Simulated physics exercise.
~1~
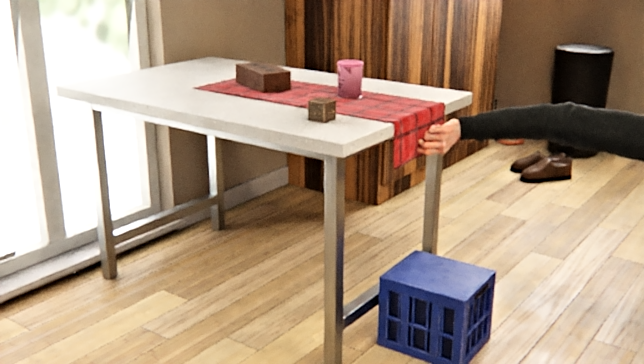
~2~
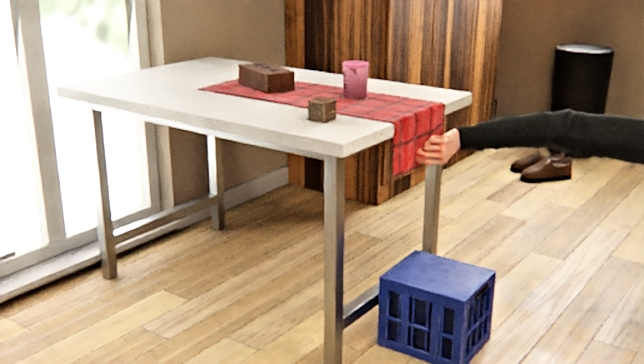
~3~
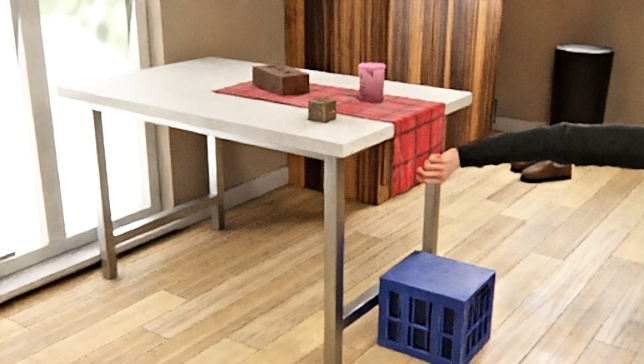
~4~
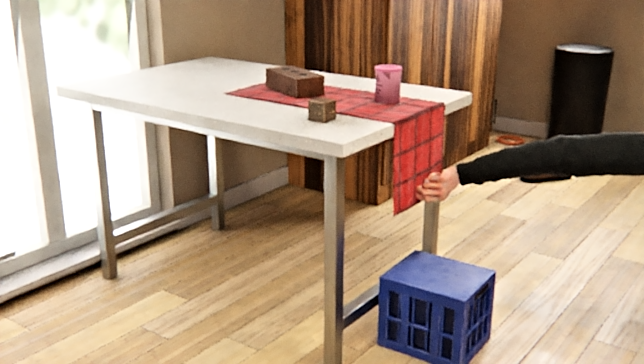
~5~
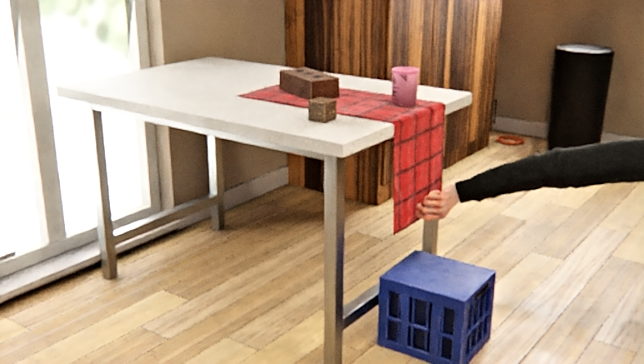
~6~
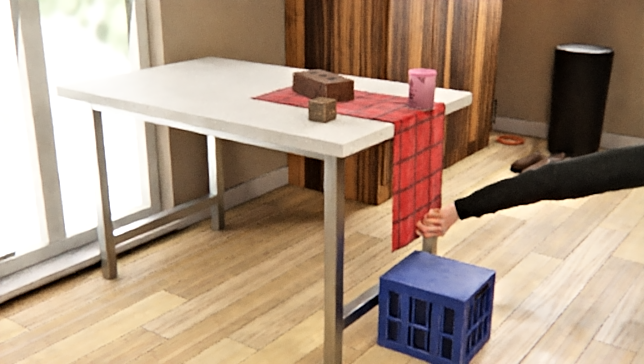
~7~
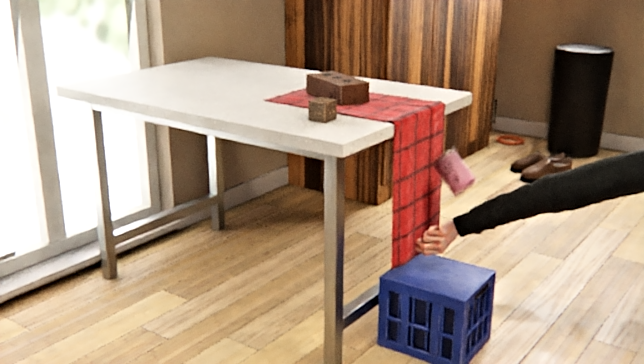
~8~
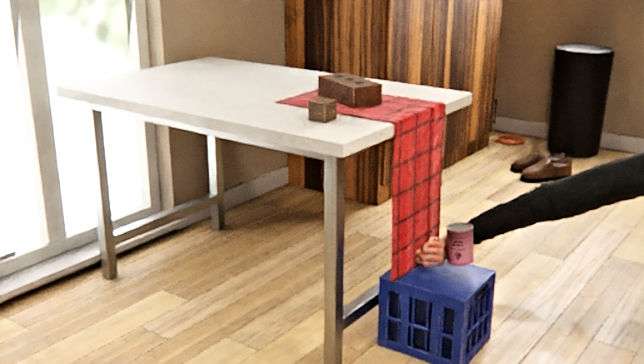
In a room with a pale wooden floor and bright glass doors at left, a still camera looks slightly down on a white-topped desk with metal legs. A red checked cloth runs across its right part, holding a brown brick and a pink tin, with a small brown block near the front edge and a blue crate below. A dark-sleeved arm from the right pulls the hanging end down, carrying tin and brick rightward while the block stays put. The tin tips off the end and tumbles, finishing low beside the hand, as the hem reaches the crate and the brick remains on the desk.
